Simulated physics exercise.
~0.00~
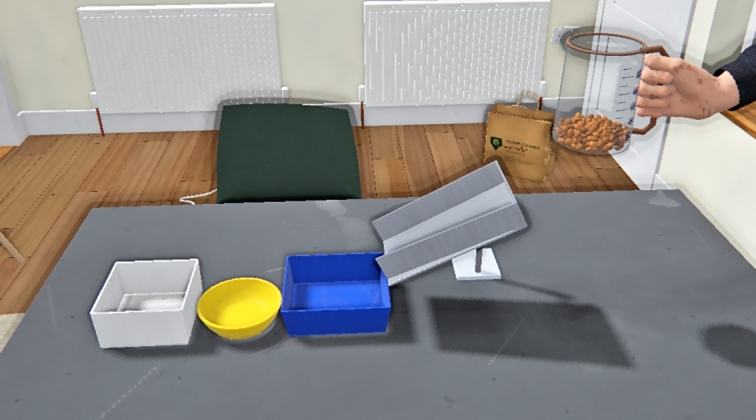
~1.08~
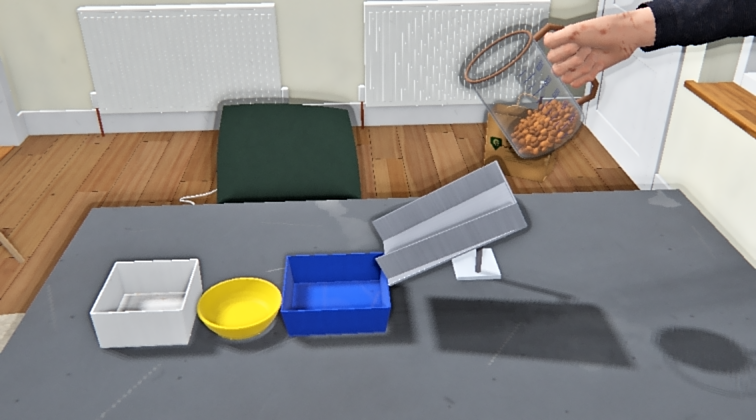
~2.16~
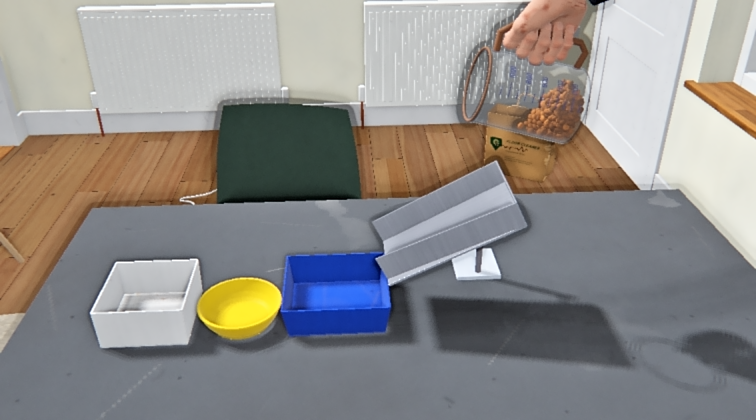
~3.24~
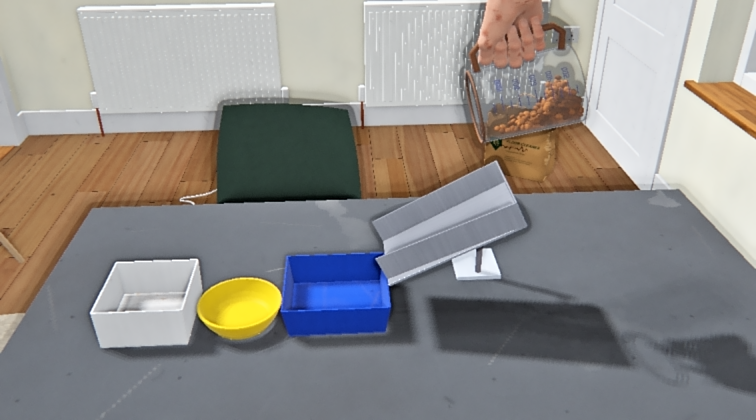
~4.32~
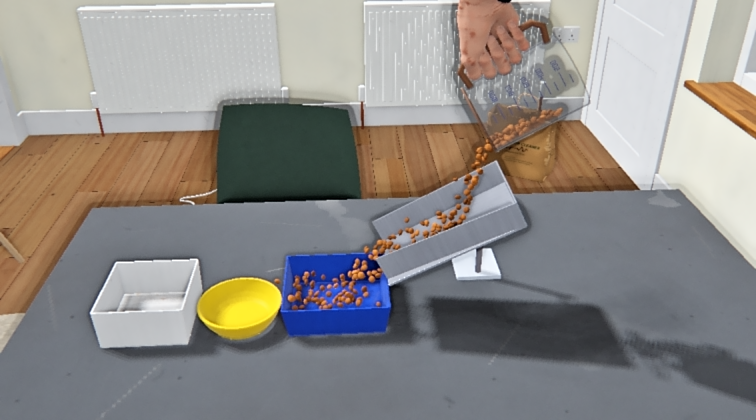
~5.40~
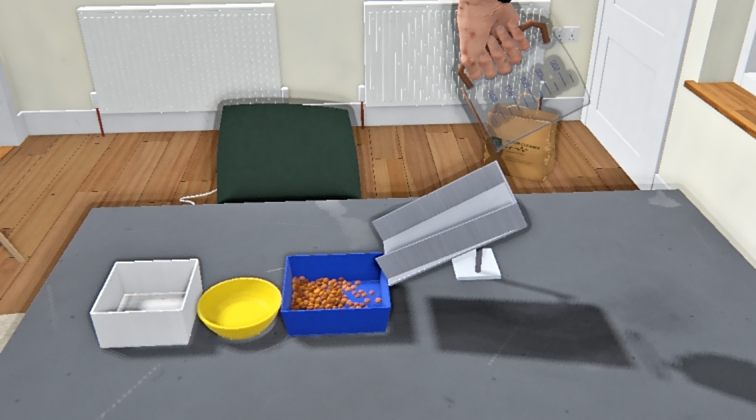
A hand holds a clear jug of orange-brown kibble at the upper right, above a grey table in a room with white radiators, a wooden floor and a dark green chair, seen from slightly above by a still camera. On the table, a white tin, a yellow bowl and a blue tin stand in a row to the left of a tilted grey chute. The hand moves the jug left and tips it further over until kibble pours onto the chute. The pieces slide down leftward and tumble into the blue tin. Finally the upturned jug and chute are empty, and all the kibble lies in the blue tin.
